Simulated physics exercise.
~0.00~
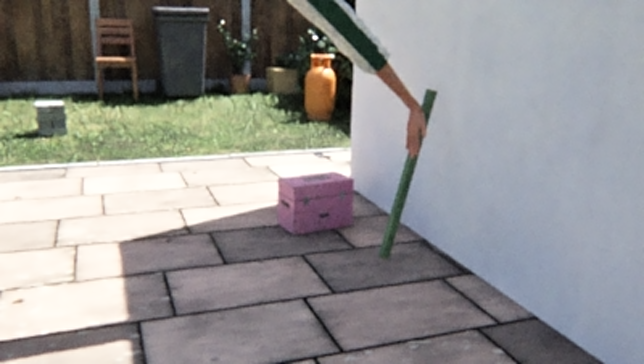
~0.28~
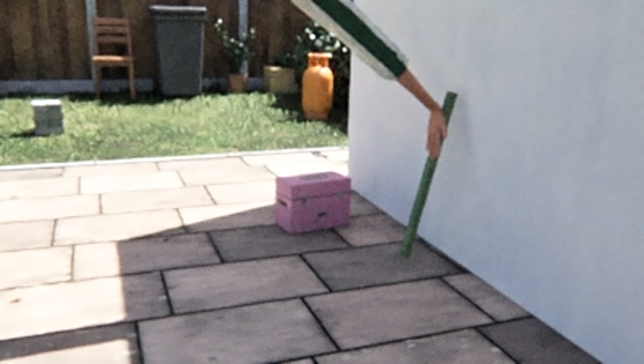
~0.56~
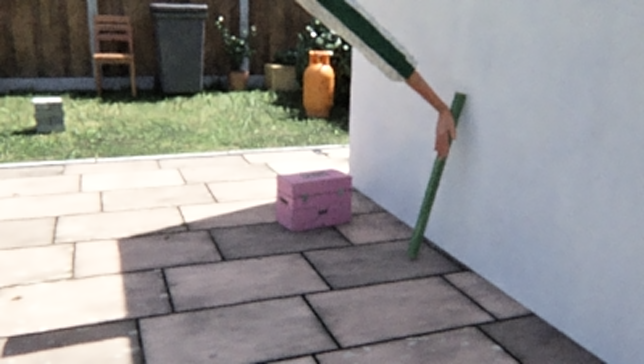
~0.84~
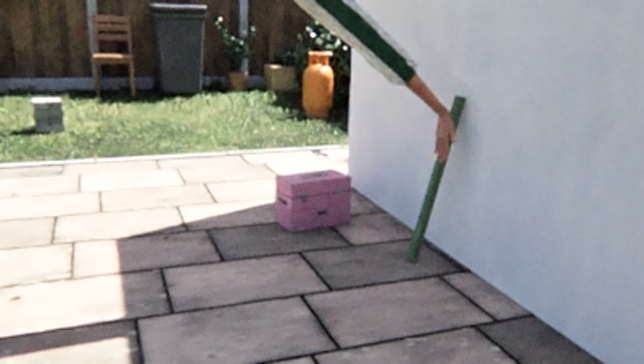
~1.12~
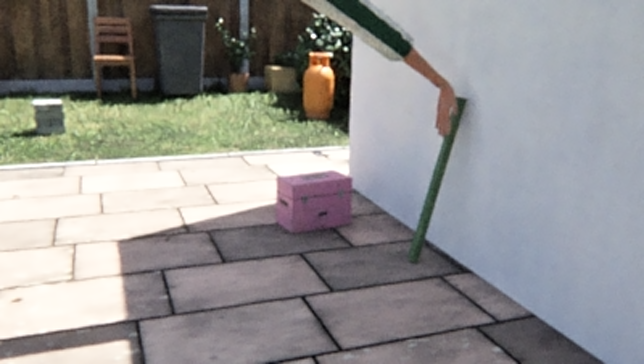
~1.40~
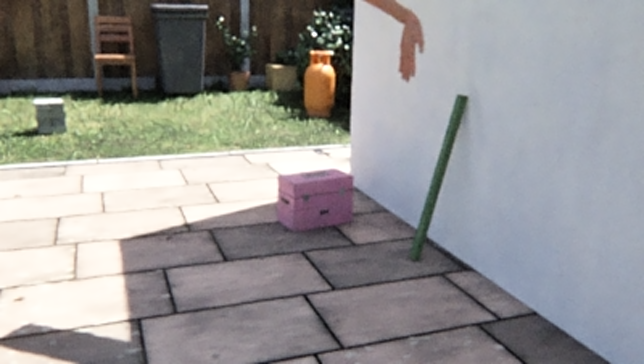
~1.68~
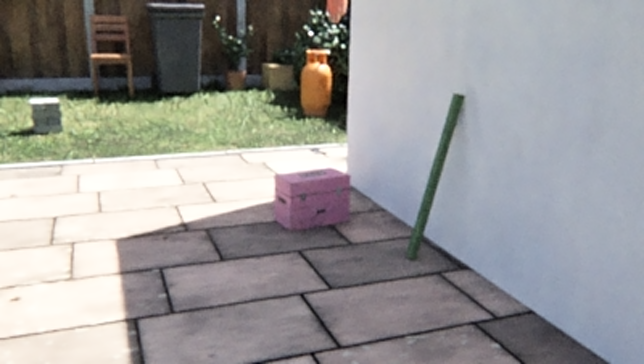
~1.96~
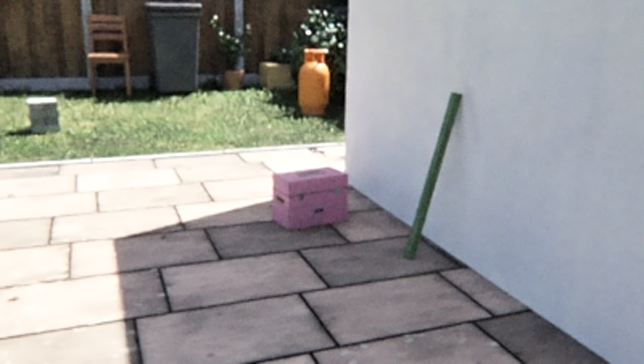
A hand leans a green pole against the white wall, lets go, and it stays up.
